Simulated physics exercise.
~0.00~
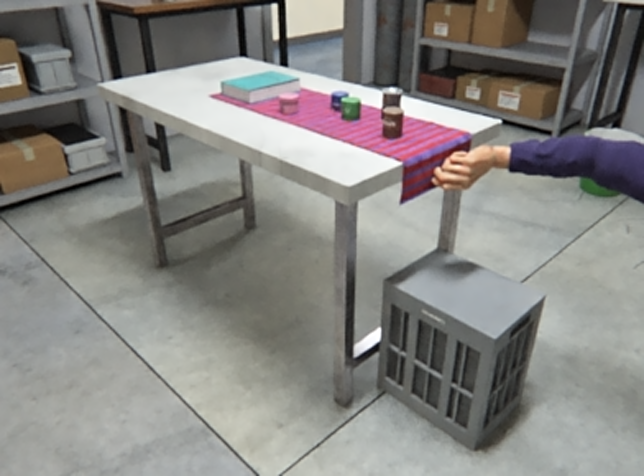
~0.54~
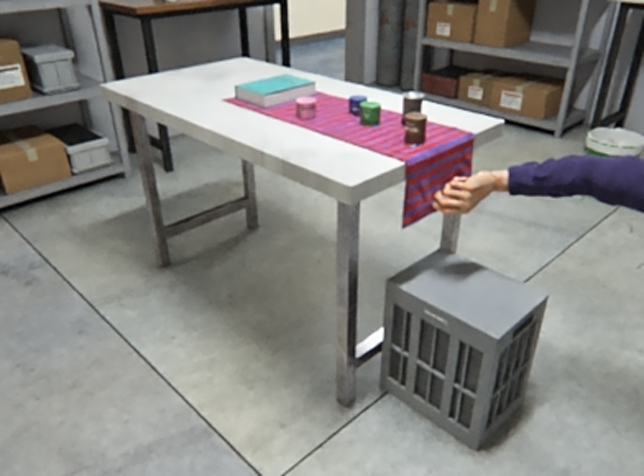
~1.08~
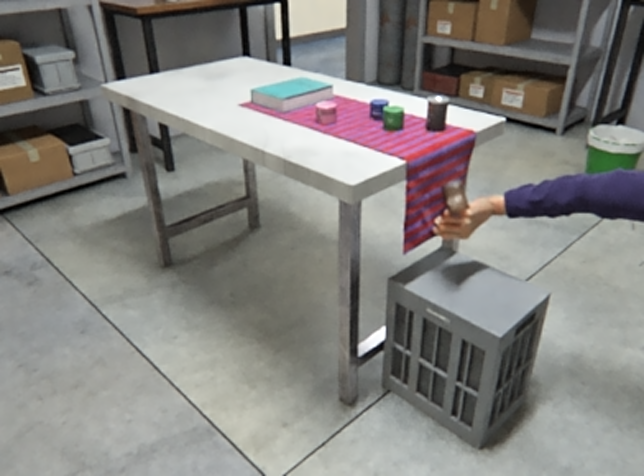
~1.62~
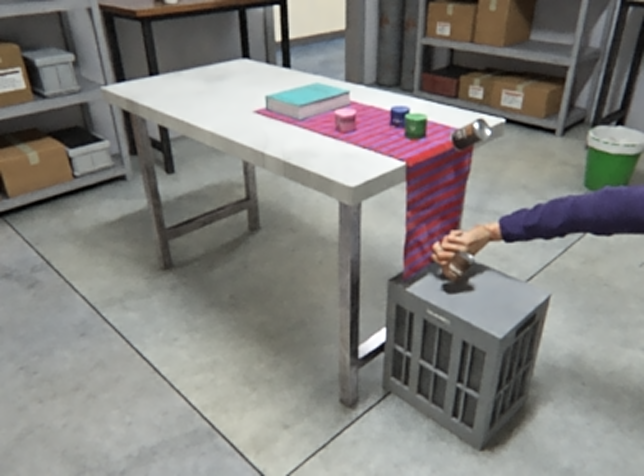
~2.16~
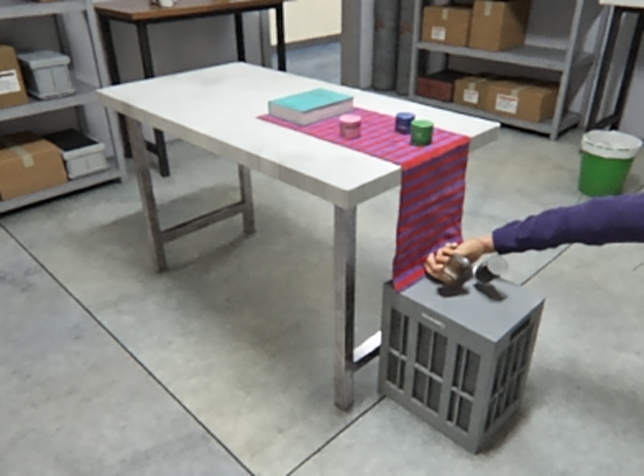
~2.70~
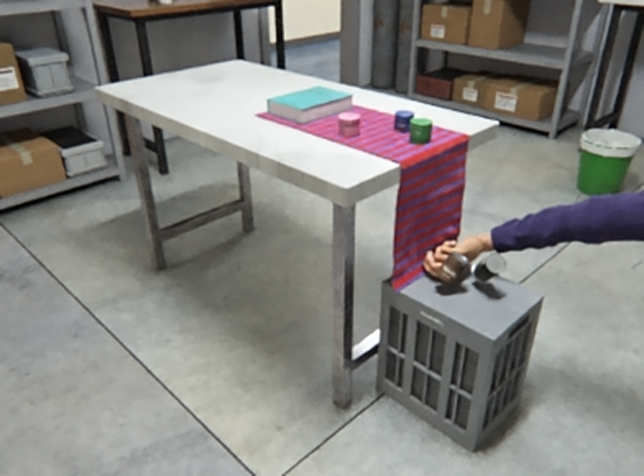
At first, a hand in a purple sleeve grips the end of a red patterned cloth on a white workbench, where a teal book and several small pots and cans sit. The hand draws the cloth down over the edge toward a grey crate, and the items slide right with it. The brown can goes over the edge and drops upside down, then the black can tips at the brink as the hem reaches the crate. The black can falls too. Finally, the hand rests by both cans on the crate, while pink, blue and green pots stay on the bench.
